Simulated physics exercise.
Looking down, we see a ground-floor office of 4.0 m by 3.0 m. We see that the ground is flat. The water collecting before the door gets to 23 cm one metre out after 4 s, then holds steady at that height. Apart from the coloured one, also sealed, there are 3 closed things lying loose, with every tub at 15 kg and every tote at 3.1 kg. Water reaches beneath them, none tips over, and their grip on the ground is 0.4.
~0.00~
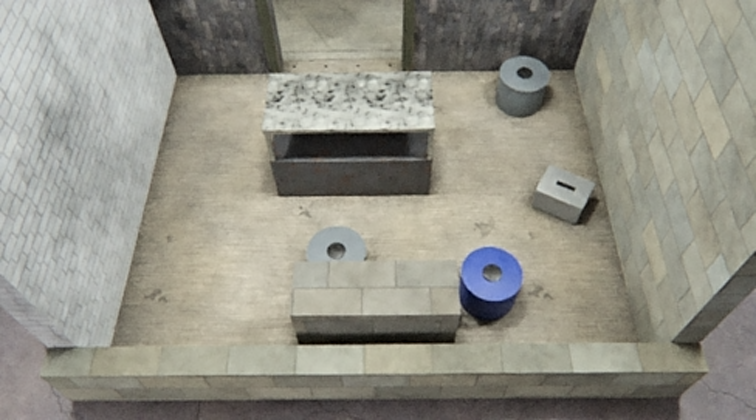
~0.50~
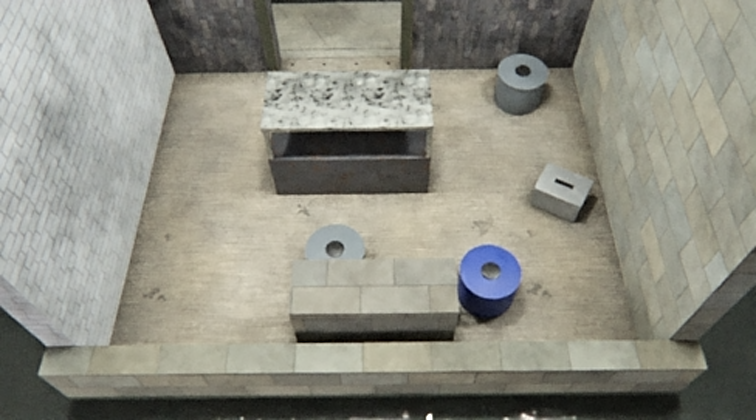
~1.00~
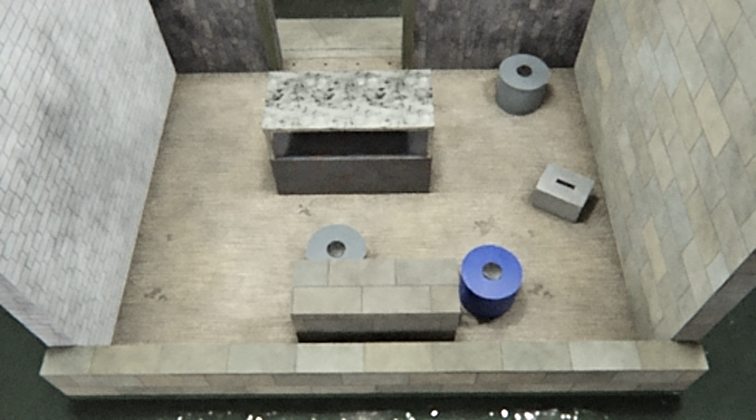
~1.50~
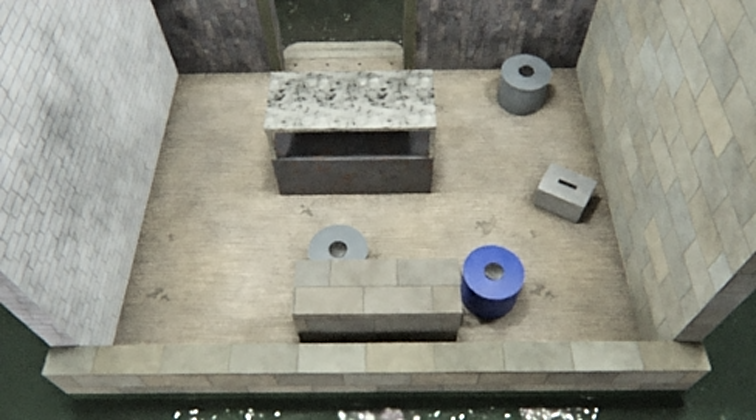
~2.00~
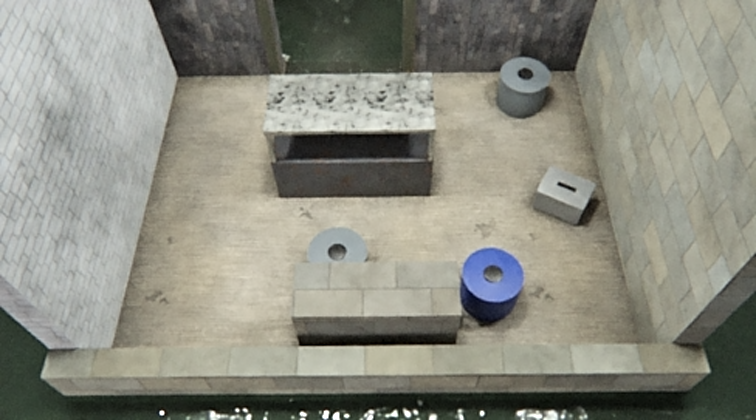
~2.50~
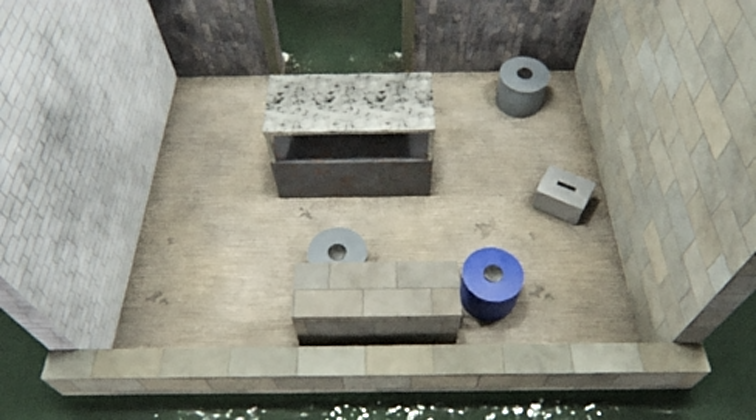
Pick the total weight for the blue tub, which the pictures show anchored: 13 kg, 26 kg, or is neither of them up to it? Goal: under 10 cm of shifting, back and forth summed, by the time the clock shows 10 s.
Neither is up to it.
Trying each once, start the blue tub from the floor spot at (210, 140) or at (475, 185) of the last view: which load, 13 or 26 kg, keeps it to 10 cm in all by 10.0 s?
Going in order: Neither weight works, both weights work.
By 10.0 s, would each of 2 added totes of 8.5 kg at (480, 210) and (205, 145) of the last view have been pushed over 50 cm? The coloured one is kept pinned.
Note, in sequence: Not exceeded, exceeded.
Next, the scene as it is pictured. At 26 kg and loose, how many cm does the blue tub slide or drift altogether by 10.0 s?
The distance adds up to about 50 cm.
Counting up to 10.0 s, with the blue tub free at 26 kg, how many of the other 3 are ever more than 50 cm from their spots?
Counting them up, I find 2.
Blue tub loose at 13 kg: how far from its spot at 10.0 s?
80 cm.
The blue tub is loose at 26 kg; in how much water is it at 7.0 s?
Around 2 cm.
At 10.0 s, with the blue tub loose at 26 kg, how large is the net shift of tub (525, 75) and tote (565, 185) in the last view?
Net displacement, in order: 200 cm; 100 cm.
After 3.5 s the blue tub would be 0 cm from its start with 13 kg and 0 cm from its start with 26 kg; 0 cm of water round it then.
After 4.5 s the blue tub would be 0 cm from its start with 13 kg and 0 cm from its start with 26 kg; 0 cm of water round it then.
After 7.0 s the blue tub would be 0 cm from its start with 13 kg and 0 cm from its start with 26 kg; 2 cm of water round it then.
After 10.0 s the blue tub would be 81 cm from its start with 13 kg and 46 cm from its start with 26 kg; 7 cm of water round it then.
